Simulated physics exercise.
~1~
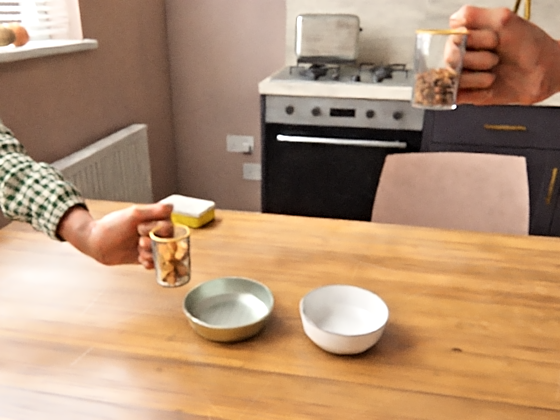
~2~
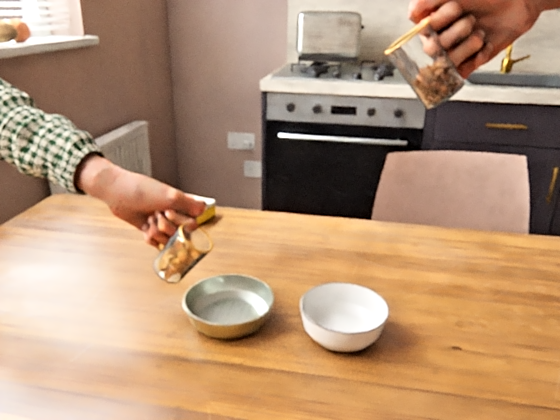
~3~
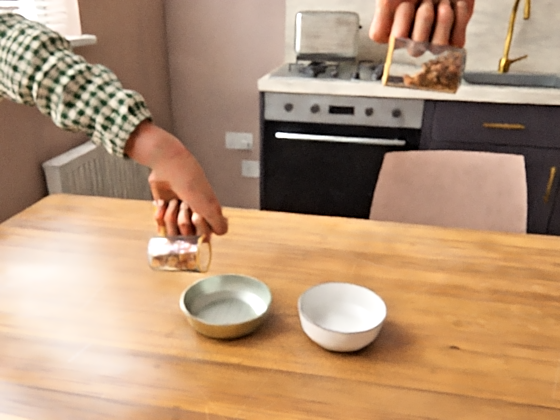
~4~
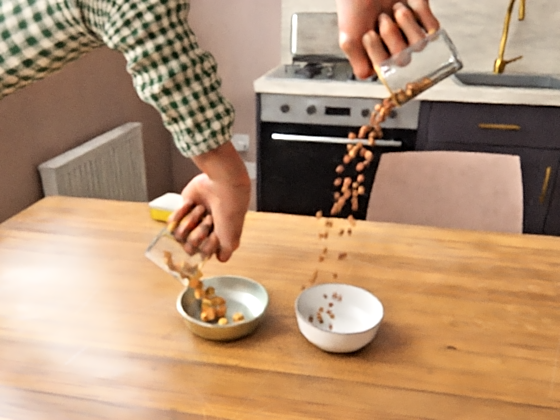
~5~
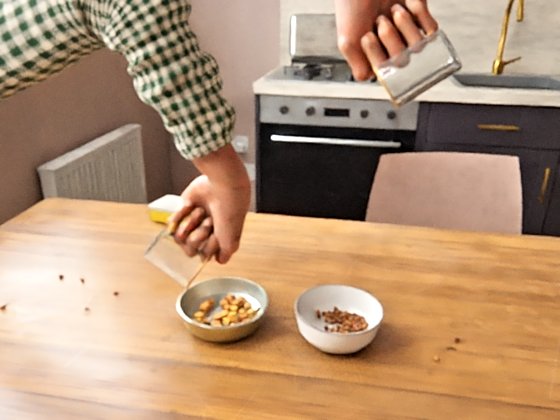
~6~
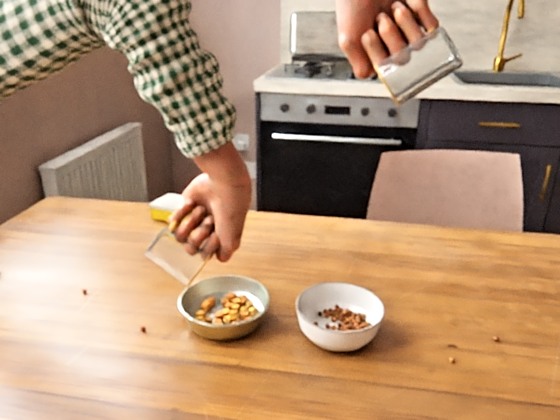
Kitchen table, two hands tipping small glass cups of nut-like pieces into shallow bowls, a few pieces ending up on the wood.
